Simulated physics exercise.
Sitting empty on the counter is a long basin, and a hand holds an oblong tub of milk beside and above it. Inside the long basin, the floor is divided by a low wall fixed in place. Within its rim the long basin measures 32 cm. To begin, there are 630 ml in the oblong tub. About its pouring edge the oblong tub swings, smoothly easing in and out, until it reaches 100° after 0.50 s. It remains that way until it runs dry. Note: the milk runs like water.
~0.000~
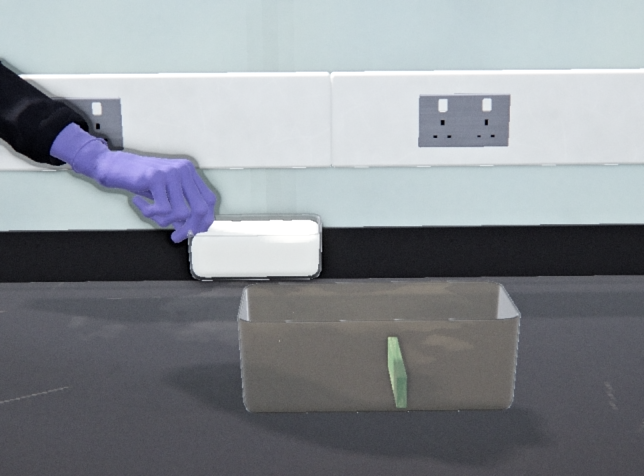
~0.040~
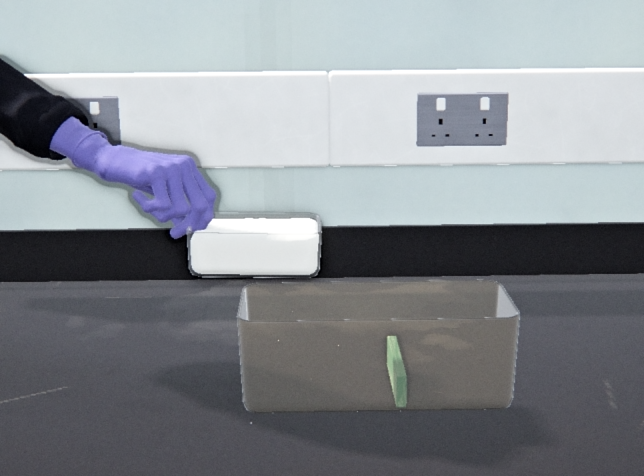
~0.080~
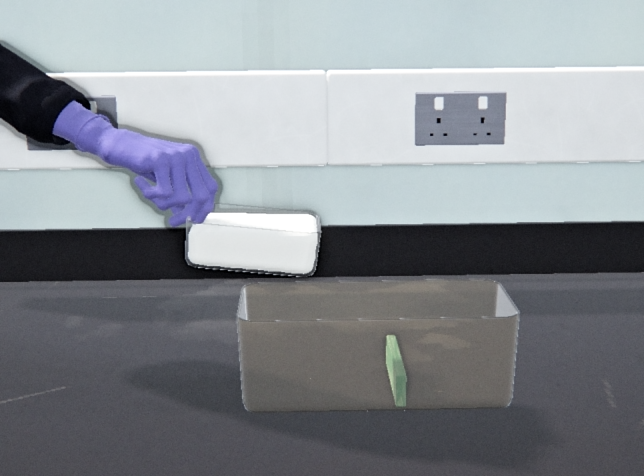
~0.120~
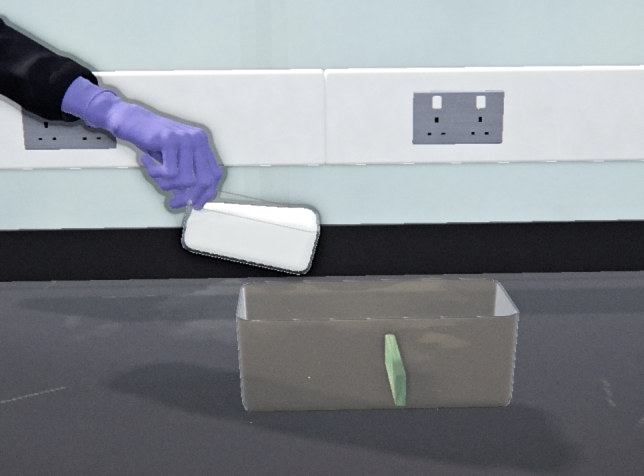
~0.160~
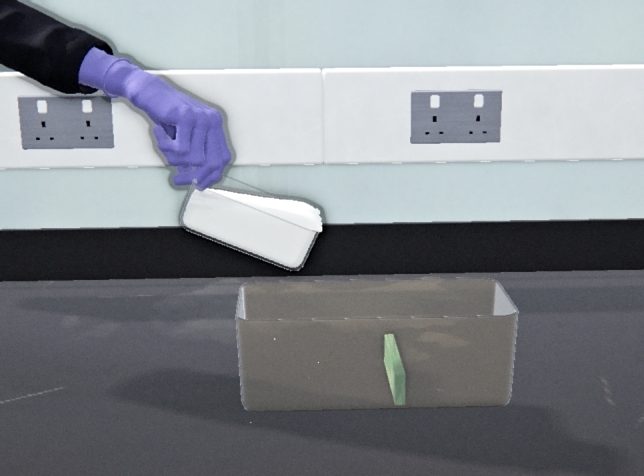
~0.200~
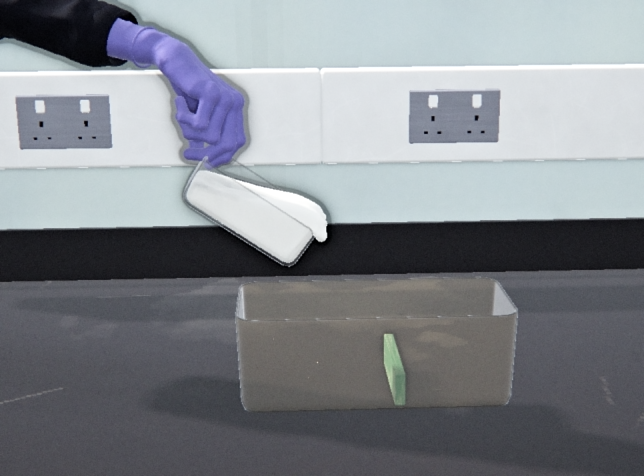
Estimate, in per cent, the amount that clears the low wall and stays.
Roughly 56 percent.
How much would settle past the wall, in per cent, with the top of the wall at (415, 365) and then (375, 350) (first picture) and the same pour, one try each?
Respectively 45 and 65 %.
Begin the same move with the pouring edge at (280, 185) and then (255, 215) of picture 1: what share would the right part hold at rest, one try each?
Try 1: Approx. 45 %; try 2: Approx. 15 %.
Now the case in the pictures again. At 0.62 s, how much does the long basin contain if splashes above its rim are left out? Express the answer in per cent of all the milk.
Some 84 percent of the total.
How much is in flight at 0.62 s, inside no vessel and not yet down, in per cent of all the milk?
Airborne share: Near 10 %.
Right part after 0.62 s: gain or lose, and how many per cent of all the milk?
Change: Decrease, about 18.
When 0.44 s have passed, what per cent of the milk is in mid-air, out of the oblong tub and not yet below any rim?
Some 60 per cent.
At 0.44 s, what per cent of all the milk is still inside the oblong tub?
Some 20 % of it is still there.
Then, 0.44 s in, the tilt is 96° and 19 per cent is still to pour, 10 is left of the wall and 9 right of it.
Then, 0.62 s in, the tilt is 100° and 3 per cent is still to pour, 10 is left of the wall and 74 right of it.
Then, 0.80 s in, the tilt is 100° and 0 per cent is still to pour, 23 is left of the wall and 46 right of it.
Then, 1.00 s in, the tilt is 100° and 0 per cent is still to pour, 35 is left of the wall and 56 right of it.
Finally, 35 per cent lies left of the wall, 56 right of it and 9 outside.
